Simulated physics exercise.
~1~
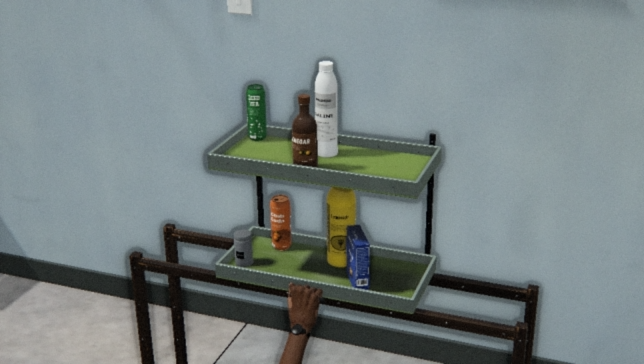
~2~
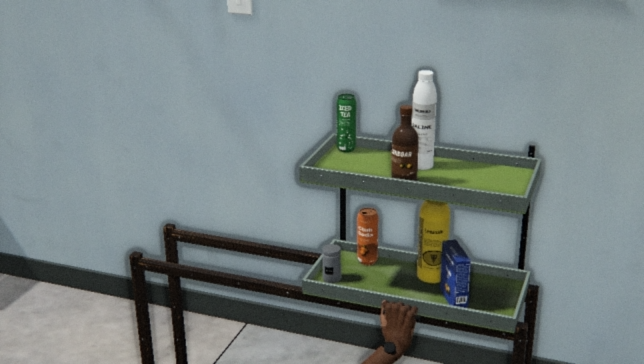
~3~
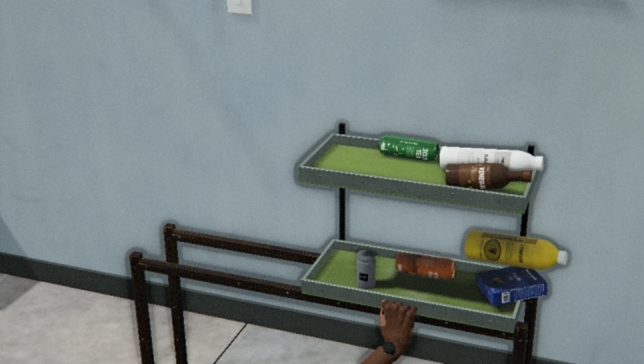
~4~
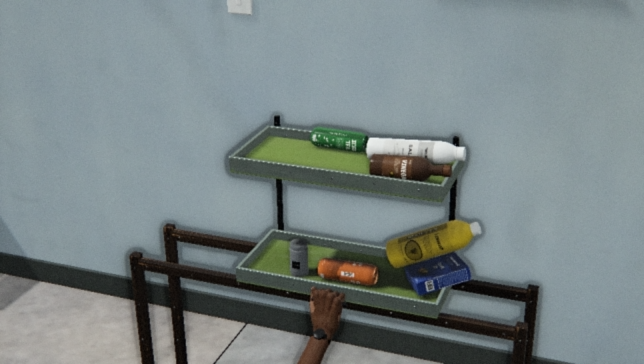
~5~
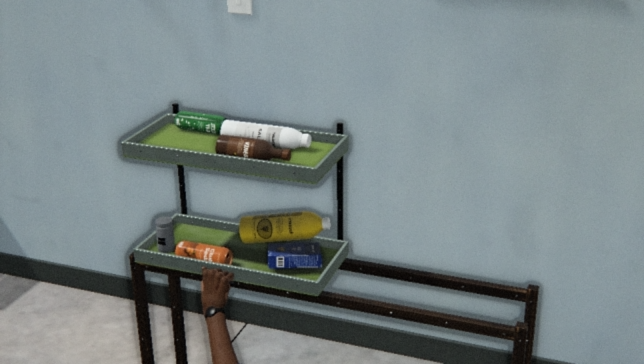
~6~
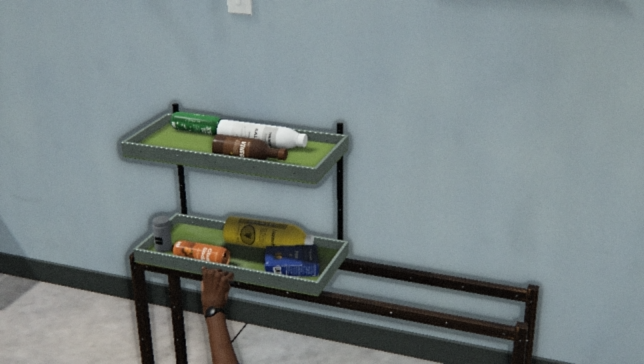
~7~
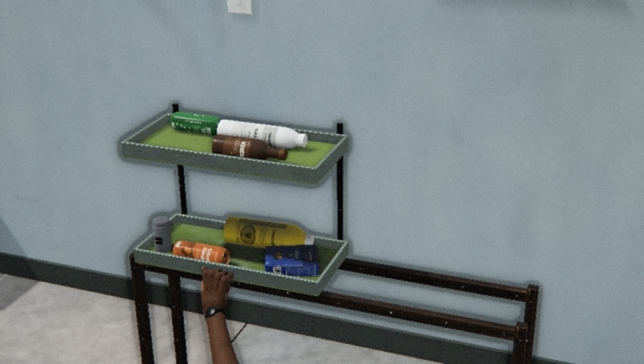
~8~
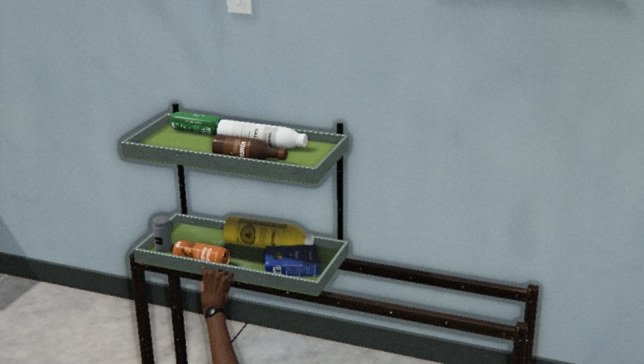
Against a pale blue wall, a hand pulled a two-level rack tray of bottles, cans and a blue packet right, and nearly everything toppled; it then swept the tray far left, where it stopped with the fallen things still aboard and the grey shaker upright.
